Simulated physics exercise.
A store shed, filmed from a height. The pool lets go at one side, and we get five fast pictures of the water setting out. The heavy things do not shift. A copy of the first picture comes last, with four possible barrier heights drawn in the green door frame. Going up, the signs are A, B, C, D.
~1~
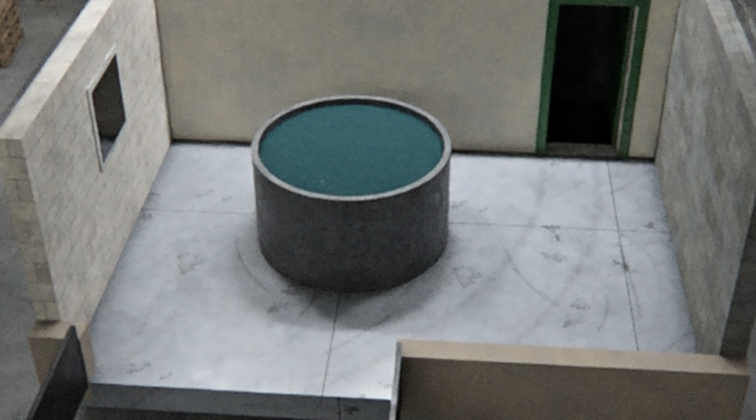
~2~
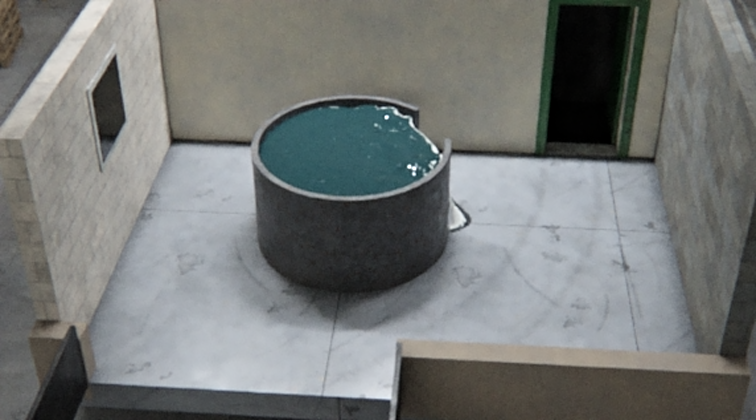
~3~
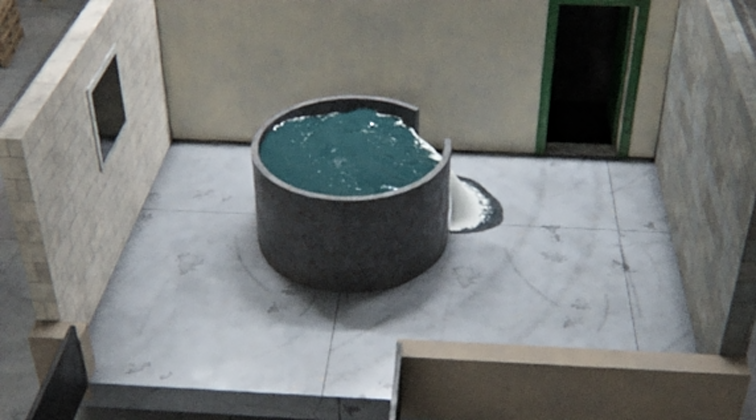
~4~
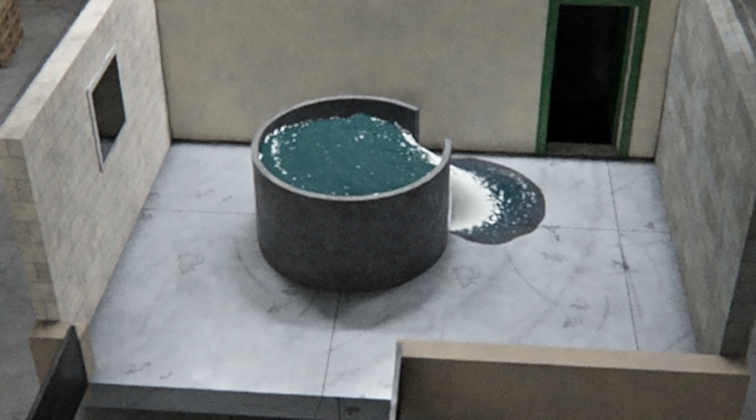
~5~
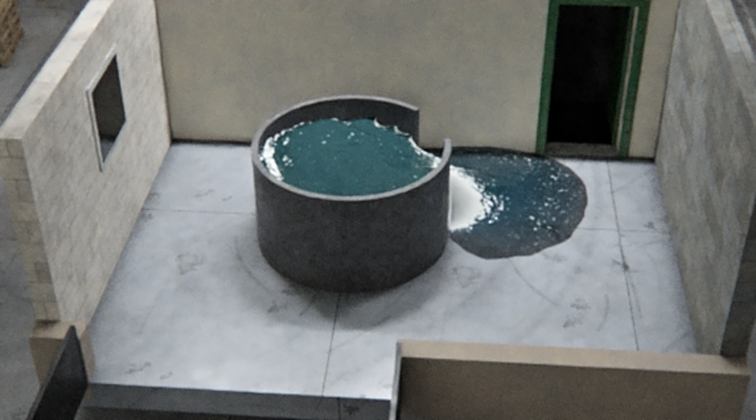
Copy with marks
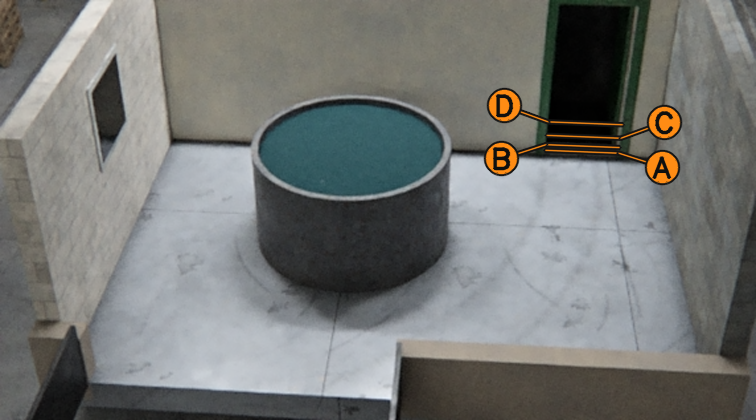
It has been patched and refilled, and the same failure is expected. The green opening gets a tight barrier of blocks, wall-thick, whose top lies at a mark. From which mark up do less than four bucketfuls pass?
D.
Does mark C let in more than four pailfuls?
Yes, it does.
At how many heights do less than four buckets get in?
One of the four.
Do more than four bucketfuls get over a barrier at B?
Yes, that goes wrong.
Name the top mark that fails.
It is C.
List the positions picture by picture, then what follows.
The first picture shows water in the pool at rest, its middle at (351, 150); foot of the green doorway at (581, 155); open gate at (240, 326).
The second picture shows front seen at (464, 221), 1 % of the ground wet.
The third picture shows front seen at (496, 216), 3 % of the ground wet.
The fourth picture shows front seen at (531, 186), 8 % of the ground wet.
The fifth picture shows front seen at (570, 174), 15 % of the ground wet.
On the marked copy, A at (582, 151); B at (582, 146); C at (583, 136); D at (585, 123); from the bottom up A, B, C, D.
With A, dozens of bucketfuls pour in.
With B, dozens of bucketfuls pour in.
With C, about 10 bucketfuls get in.
With D, a splash gets over, under a bucket.
